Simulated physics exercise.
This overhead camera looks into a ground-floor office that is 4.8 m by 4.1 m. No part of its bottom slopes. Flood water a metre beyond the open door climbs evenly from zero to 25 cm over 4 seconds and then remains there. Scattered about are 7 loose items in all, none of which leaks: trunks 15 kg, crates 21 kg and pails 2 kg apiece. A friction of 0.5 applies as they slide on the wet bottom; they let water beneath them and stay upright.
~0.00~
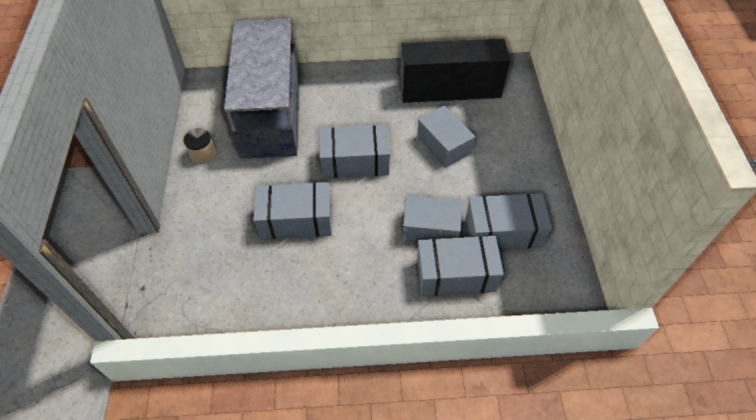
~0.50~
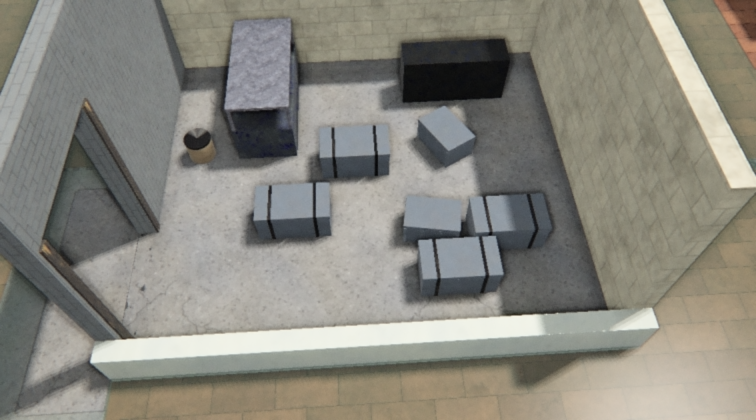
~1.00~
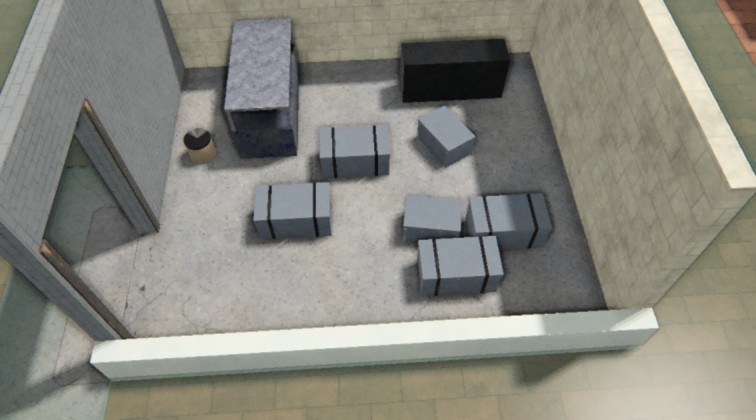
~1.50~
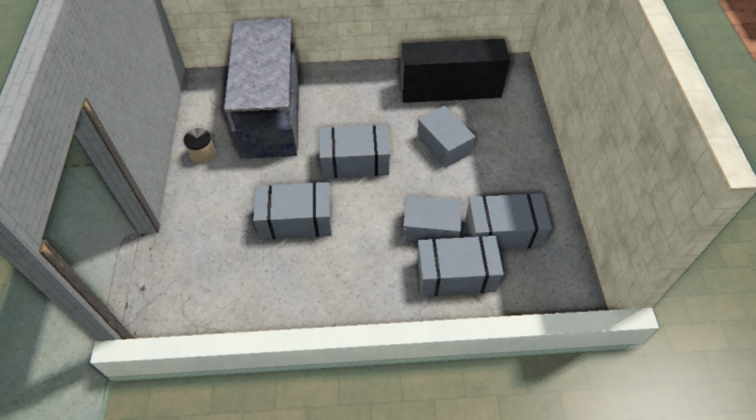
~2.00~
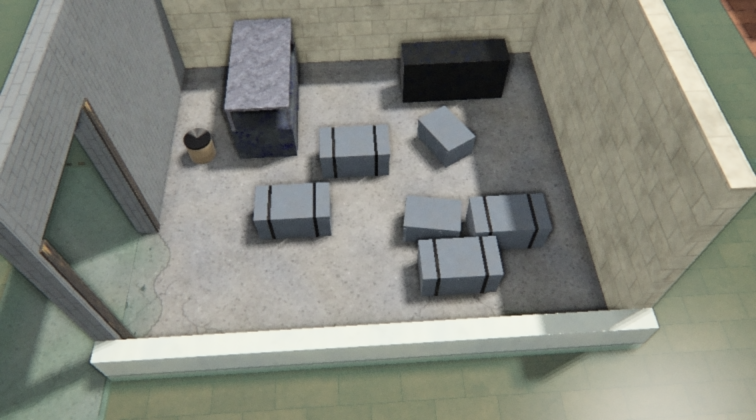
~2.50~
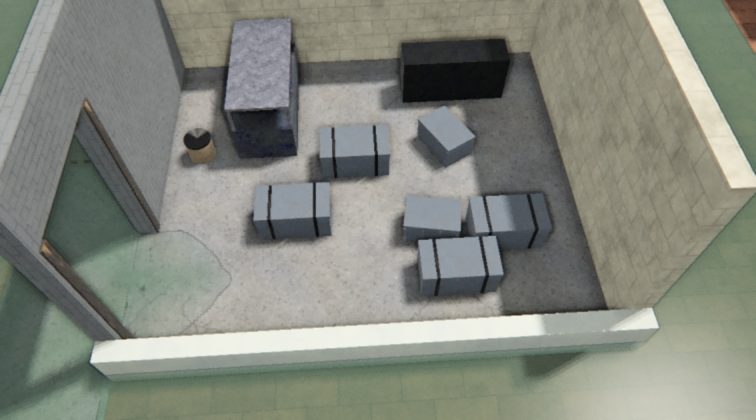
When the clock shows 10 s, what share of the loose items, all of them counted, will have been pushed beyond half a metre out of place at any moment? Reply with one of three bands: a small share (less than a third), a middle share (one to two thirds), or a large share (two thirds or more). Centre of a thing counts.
A large share, two thirds or more.
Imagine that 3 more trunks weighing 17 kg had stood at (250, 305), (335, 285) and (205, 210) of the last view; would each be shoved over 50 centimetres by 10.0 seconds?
Note, in order of listing: Crosses the threshold, crosses the threshold, stays below the threshold.
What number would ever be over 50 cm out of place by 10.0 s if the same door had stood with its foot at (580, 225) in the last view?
The count would be 6.
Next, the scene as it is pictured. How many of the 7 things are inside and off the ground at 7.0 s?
The number is 3.
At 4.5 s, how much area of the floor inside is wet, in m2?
Wet area: Approx. 6.5 m2.
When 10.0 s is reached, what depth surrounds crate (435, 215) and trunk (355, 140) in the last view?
Roughly 14 and 9 cm.
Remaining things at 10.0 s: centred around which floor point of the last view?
I'd say about (406, 129) in the last view.
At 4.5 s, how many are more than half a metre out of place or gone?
I make it 0 by then.
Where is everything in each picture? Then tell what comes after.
The first frame shows a trunk at (292, 201) rests on the ground; a crate at (433, 213) rests on the ground; 0.0 m2 under water; 0 of 7 have shifted.
The second frame shows a trunk at (292, 201), on the bottom; a crate at (433, 213), on the bottom; 0.0 m2 under water; 0 of 7 have shifted.
The third frame shows a trunk at (292, 201) rests on the ground; a crate at (433, 213) rests on the ground; water covers 0.0 m2; 0 of 7 have shifted.
The fourth frame shows a trunk at (292, 201) rests on the ground; a crate at (433, 213) rests on the ground; water covers 0.0 m2; 0 of 7 have shifted.
The fifth frame shows a trunk at (292, 201), on the bottom; a crate at (433, 213), on the bottom; water covers 0.1 m2; 0 of 7 have shifted.
The sixth frame shows a trunk at (292, 201), on the bottom; a crate at (433, 213), on the bottom; 0.8 m2 under water; 0 of 7 have shifted.
After 3.5 s 0 of 7 are over 50 cm from their spots; 0 afloat.
After 4.5 s 0 of 7 are over 50 cm from their spots; 0 afloat.
After 7.0 s 5 of 7 are over 50 cm from their spots; 3 afloat.
After 10.0 s 5 of 7 are over 50 cm from their spots, and 5 have been at some point; 6 afloat.
